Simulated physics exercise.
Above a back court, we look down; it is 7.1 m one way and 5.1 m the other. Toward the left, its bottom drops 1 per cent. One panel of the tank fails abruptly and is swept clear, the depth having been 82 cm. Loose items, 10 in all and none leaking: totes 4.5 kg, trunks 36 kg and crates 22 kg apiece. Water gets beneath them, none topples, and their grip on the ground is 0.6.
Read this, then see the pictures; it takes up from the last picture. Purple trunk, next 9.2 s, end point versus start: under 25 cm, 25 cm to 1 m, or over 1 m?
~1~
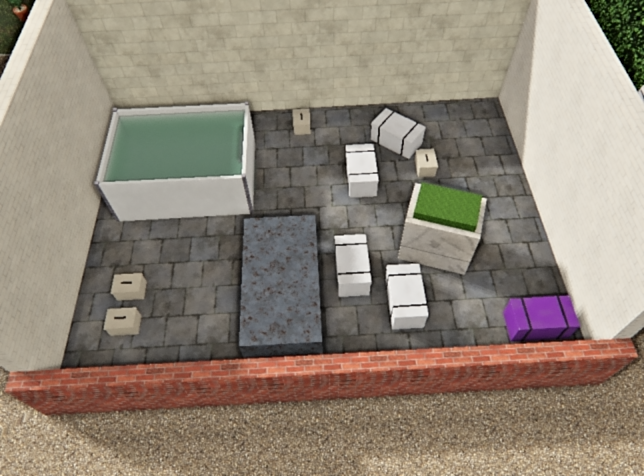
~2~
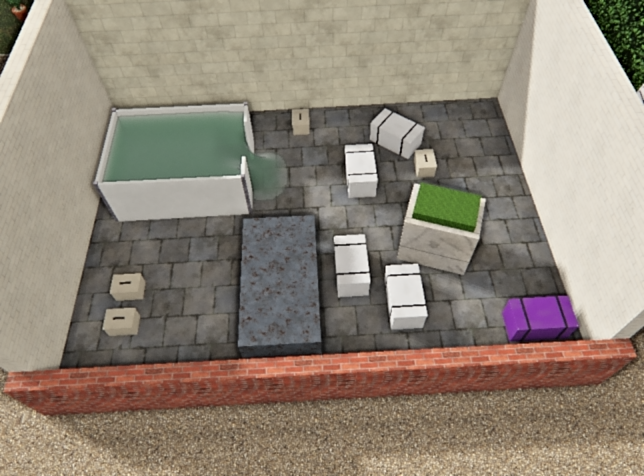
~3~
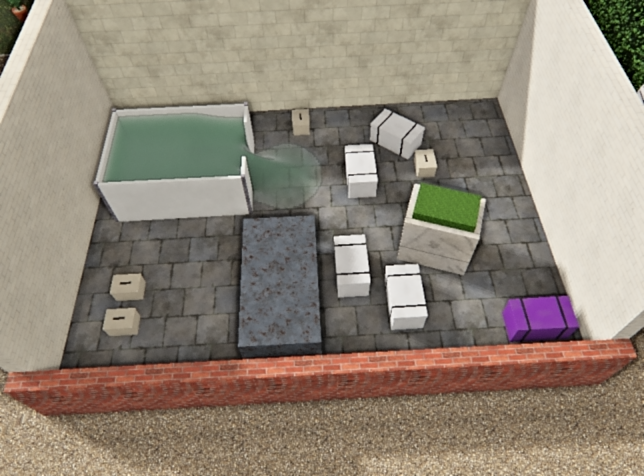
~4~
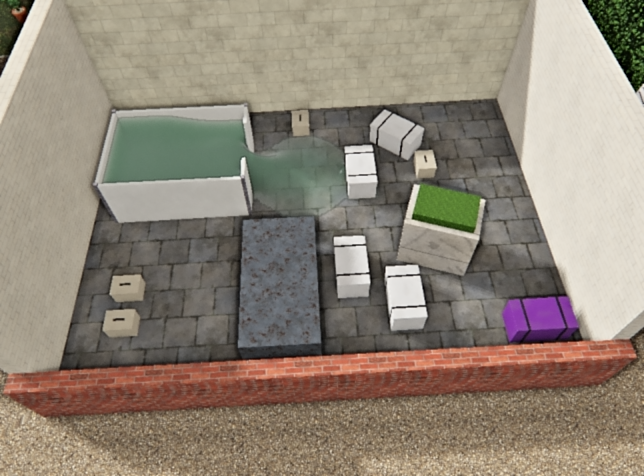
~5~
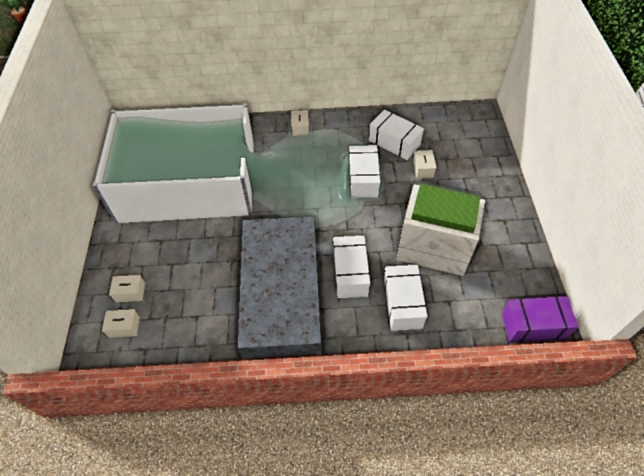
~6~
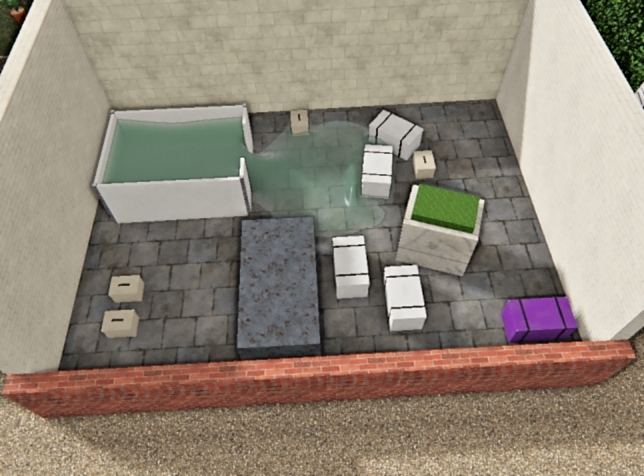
Movement: Big.
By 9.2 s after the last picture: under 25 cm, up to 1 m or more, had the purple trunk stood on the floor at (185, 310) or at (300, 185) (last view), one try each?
One after the other: It stays more or less still, and then it is taken far off.
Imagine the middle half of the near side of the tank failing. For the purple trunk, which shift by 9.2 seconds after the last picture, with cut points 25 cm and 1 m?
The purple trunk simply stays where it is.
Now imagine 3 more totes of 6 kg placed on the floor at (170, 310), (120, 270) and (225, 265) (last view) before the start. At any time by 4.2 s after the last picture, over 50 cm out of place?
Taking them in the order given: Falls short, falls short and falls short.
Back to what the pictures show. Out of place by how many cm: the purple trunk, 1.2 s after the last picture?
Around 0 centimetres.
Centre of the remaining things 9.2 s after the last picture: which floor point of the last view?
Around (317, 251).
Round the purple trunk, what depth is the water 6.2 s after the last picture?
Somewhere close to 14 cm.
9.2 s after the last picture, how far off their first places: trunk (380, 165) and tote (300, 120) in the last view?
In that order: 250 cm, 350 cm.
Then, 1.2 s after the last picture the purple trunk is near (543, 314), 0.0 m from its start, aground; 1 afloat.
Then, 3.8 s after the last picture the purple trunk is near (522, 334), 0.5 m from its start, aground; 4 afloat.
Then, 6.2 s after the last picture the purple trunk is near (390, 332), 2.1 m from its start, afloat; 7 afloat.
Then, 9.2 s after the last picture the purple trunk is near (350, 315), 2.5 m from its start, afloat; 7 afloat.
